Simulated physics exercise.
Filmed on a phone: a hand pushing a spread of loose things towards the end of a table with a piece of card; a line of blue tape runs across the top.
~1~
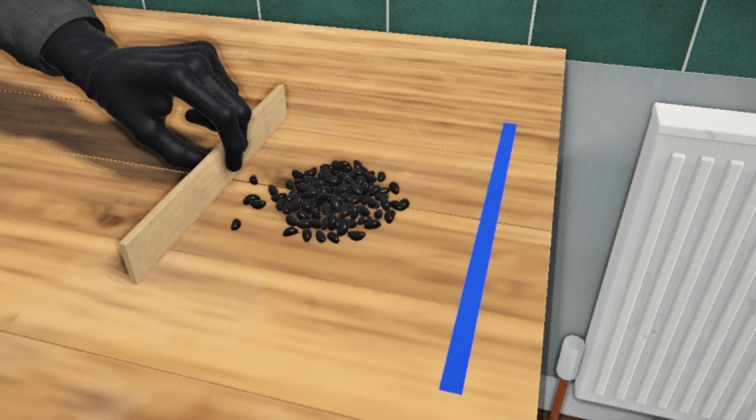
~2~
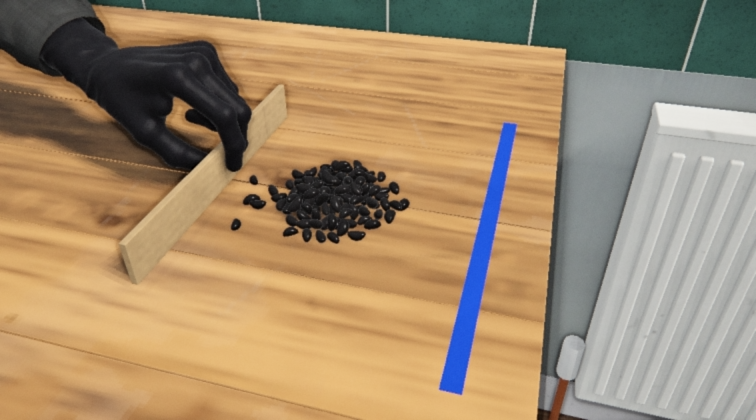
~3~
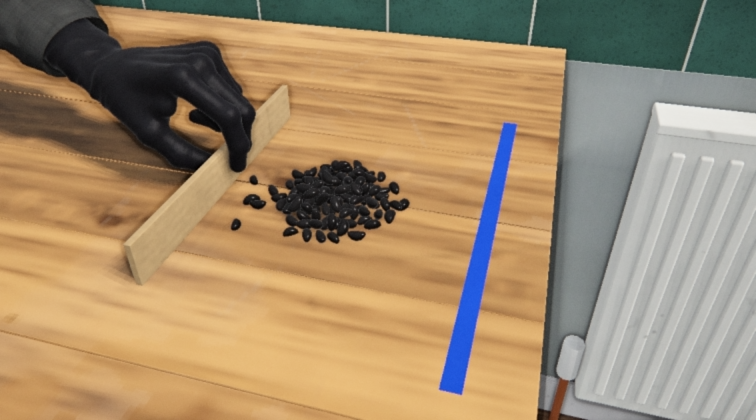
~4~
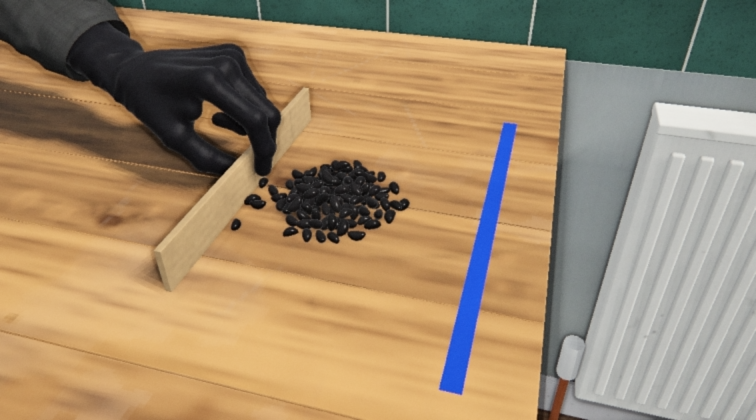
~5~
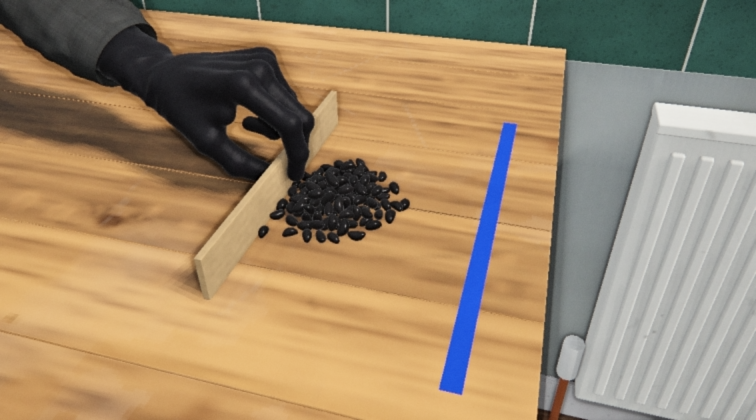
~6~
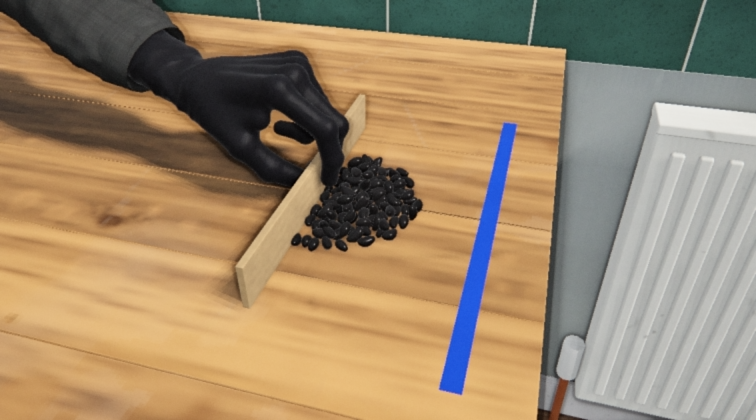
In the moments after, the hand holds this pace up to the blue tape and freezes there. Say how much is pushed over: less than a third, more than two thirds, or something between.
The part that falls is from one third to two thirds.
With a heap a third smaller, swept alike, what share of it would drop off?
It comes to 30 per cent or so.
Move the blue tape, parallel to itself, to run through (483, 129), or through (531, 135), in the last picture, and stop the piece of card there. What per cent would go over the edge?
The first gives 10 %, the second 80 %.
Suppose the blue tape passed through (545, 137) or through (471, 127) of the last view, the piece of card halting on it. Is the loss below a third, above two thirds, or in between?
One: Beyond two thirds. Two: Below one third.
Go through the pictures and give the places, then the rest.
In the first frame, piece of card near (144, 246), at rest; blue tape near (509, 132), about two fingers from the edge; edge at (551, 238); the heap near (333, 195), black beans.
In the second frame, piece of card near (144, 246), at rest.
In the third frame, piece of card near (149, 247); the heap near (333, 195).
In the fourth frame, piece of card near (178, 252).
In the fifth frame, piece of card near (216, 260); the heap near (338, 195), a little pushed along.
In the sixth frame, piece of card near (255, 267); blue tape near (509, 132); edge at (551, 238); the heap near (363, 197), the whole lot pushed along.
Shortly afterwards, piece of card still moving, near (409, 176); heap all on the table, its front near (501, 227).
Next, piece of card stopped at the blue tape; heap near a quarter over the edge.
Some moments later, piece of card stopped at the blue tape; heap near half over the edge.
In the end, piece of card stopped at the blue tape; heap near half over the edge.
